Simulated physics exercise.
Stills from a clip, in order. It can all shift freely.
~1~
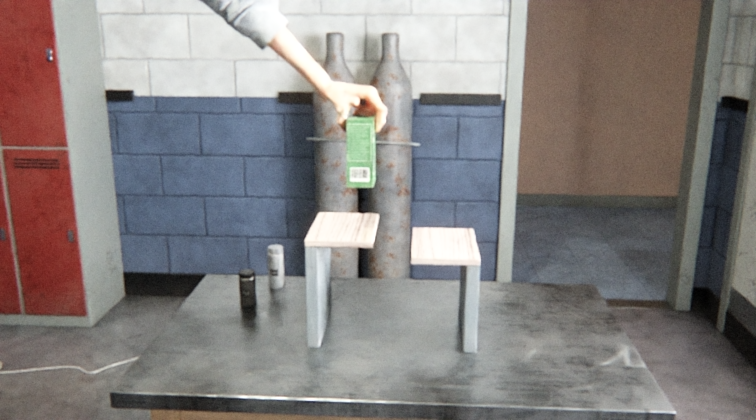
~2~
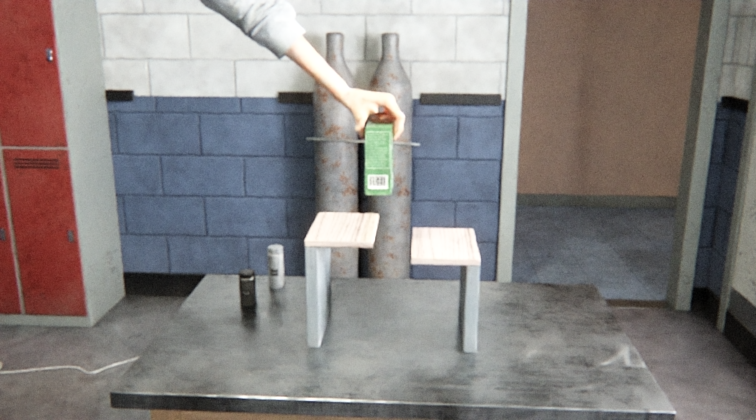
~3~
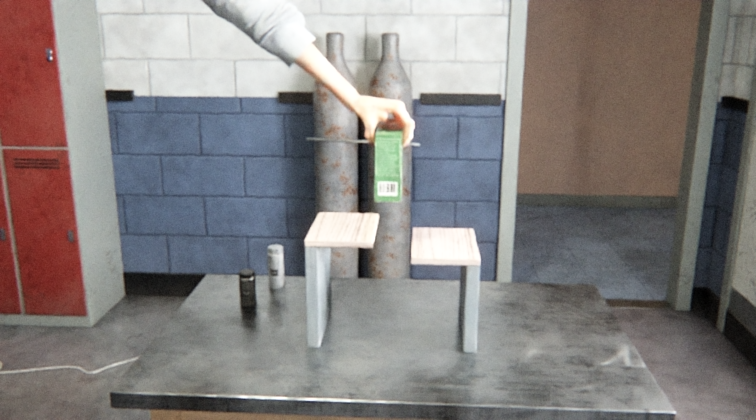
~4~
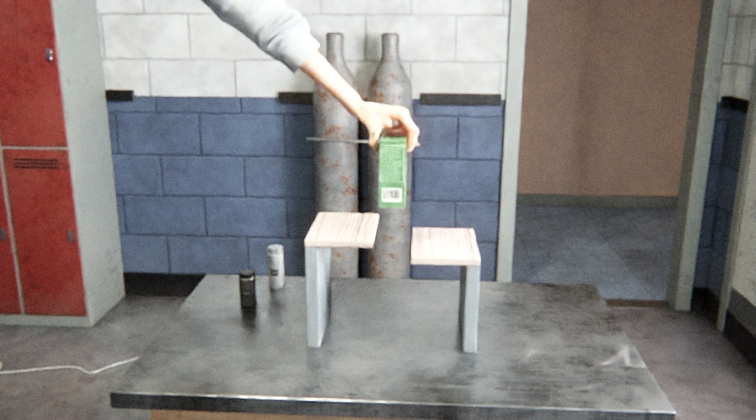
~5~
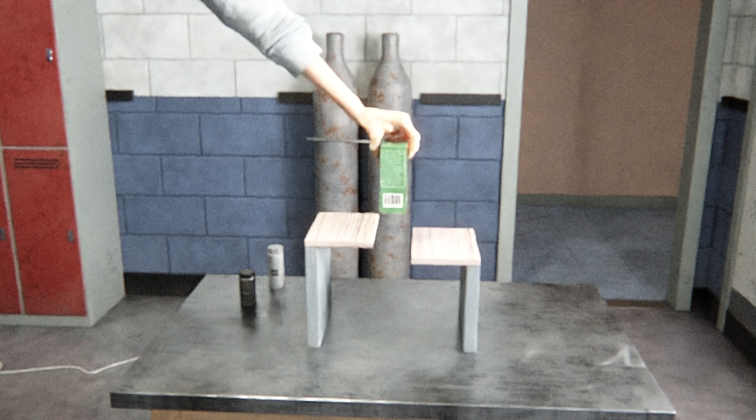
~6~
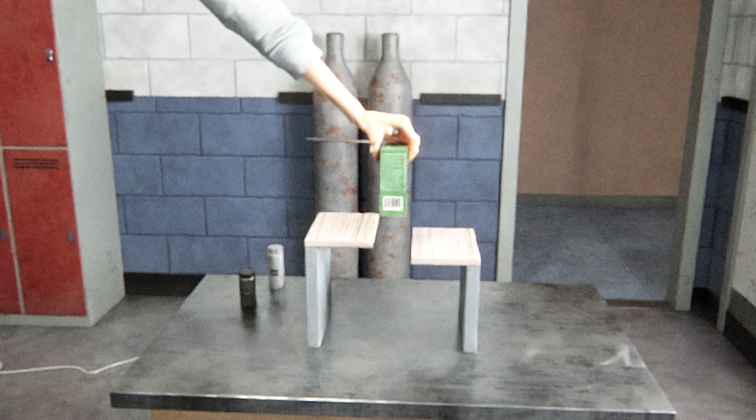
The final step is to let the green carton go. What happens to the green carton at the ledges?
It falls to the table.
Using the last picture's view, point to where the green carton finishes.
The object ends up somewhere near (393, 299).
Then, 0.32 s past the last view, green carton displaced well along near (393, 271).
Then, 0.66 s past the last view, green carton displaced well along near (393, 300).
Finally, moved from the start, green carton; the other 2 still in place. Final places as the last picture's camera would see them, green carton near (393, 300). The carton goes down the gap.
